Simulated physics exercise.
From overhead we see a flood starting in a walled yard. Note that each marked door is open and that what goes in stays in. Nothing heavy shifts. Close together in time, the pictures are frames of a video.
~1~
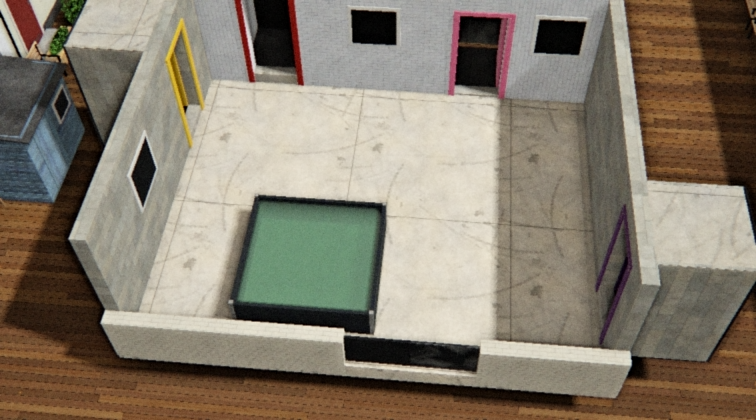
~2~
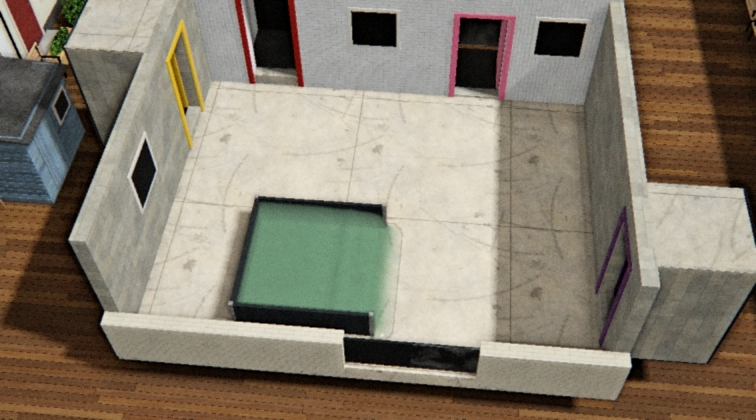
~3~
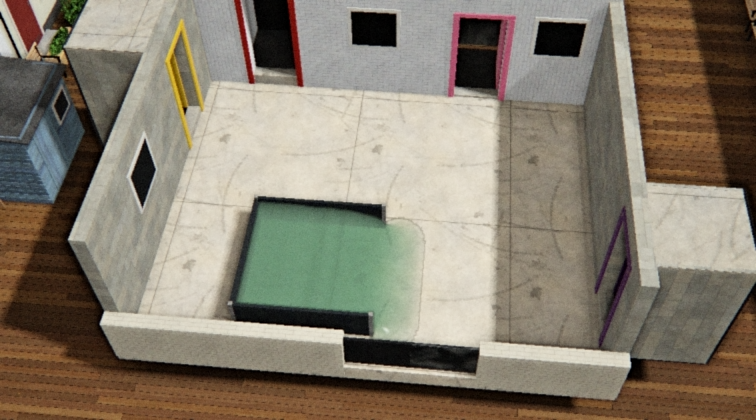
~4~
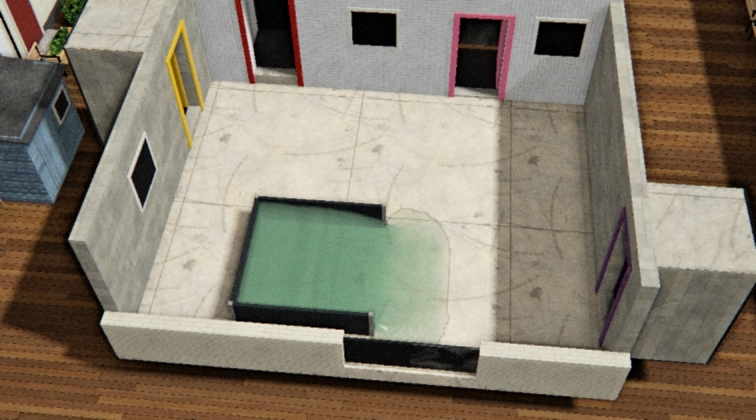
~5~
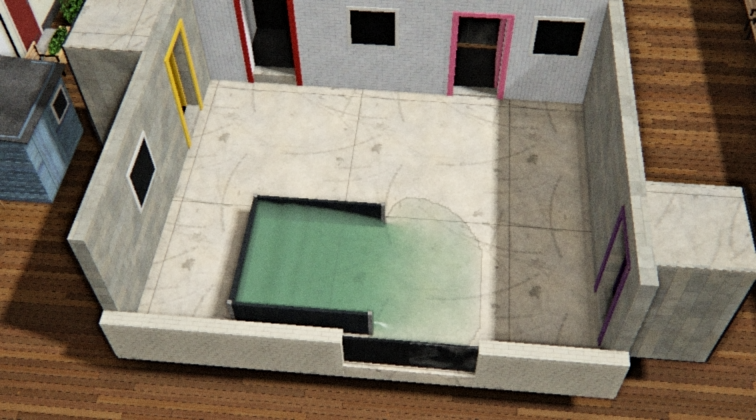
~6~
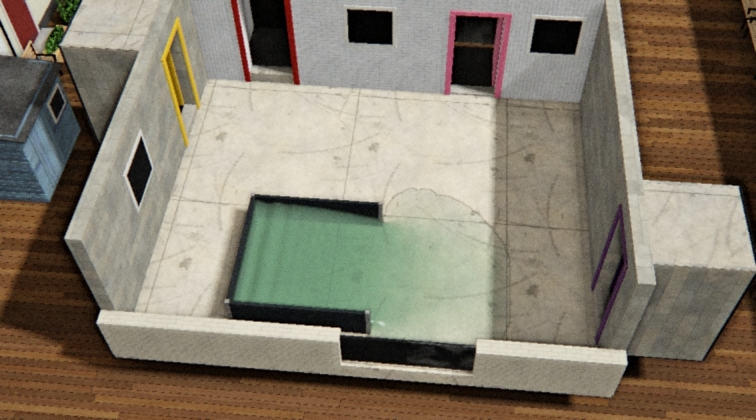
In this clip, an open tank of green water sits still in a walled yard with coloured doorways, then its right side opens and water pours out, spreading rightward across the pale floor in a widening, thinning sheet.
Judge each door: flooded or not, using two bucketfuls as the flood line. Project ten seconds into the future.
In the end the pink door will top two buckets; the yellow door will not top two buckets; the purple door will top two buckets; the red door will not top two buckets.
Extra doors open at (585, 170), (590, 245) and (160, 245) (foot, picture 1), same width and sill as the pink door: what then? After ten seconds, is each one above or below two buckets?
Exceeds the limit; exceeds the limit; falls short.
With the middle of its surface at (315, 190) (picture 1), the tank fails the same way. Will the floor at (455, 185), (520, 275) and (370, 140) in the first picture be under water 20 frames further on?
Log: Flood; flood; no flood.
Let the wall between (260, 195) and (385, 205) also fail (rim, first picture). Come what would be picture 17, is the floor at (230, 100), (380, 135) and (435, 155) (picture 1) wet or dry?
So: Wetted, then wetted, then wetted.
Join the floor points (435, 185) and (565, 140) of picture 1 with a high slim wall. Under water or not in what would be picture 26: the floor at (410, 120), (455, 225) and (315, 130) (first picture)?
Results in order: Bone-dry / swamped / bone-dry.
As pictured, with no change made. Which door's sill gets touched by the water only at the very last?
The one in yellow.
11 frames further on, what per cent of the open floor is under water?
Roughly 35 %.
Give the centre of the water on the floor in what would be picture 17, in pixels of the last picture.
Near pixel (431, 279).
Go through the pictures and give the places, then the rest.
The first picture shows the open tank at (311, 254) is whole and still.
In the second picture, the front is at a hidden place, out from the gap at (377, 273).
In the third picture, water pours out at (376, 273) and has run to a hidden place.
In the fourth picture, the front is at a hidden place, out from the gap at (377, 274).
In the fifth picture, water pours out at (376, 273) and has run to a hidden place.
In the sixth picture, water pours out at (373, 272) and has run to (500, 332).
A moment on, water covers 30 % of the floor; the pink door not reached, the yellow door not reached, the purple door wet at the sill, nothing in, the red door not reached.
Next, water covers 35 % of the floor; the pink door not reached, the yellow door not reached, the purple door over two buckets in, the red door not reached.
Then, water covers 40 % of the floor; the pink door not reached, the yellow door not reached, the purple door far over two buckets in, the red door not reached.
Later, water covers 55 % of the floor; the pink door under two buckets in, the yellow door not reached, the purple door far over two buckets in, the red door not reached.
In the end, water covers 90 % of the floor; the pink door over two buckets in, the yellow door wet at the sill, nothing in, the purple door far over two buckets in, the red door wet at the sill, nothing in.
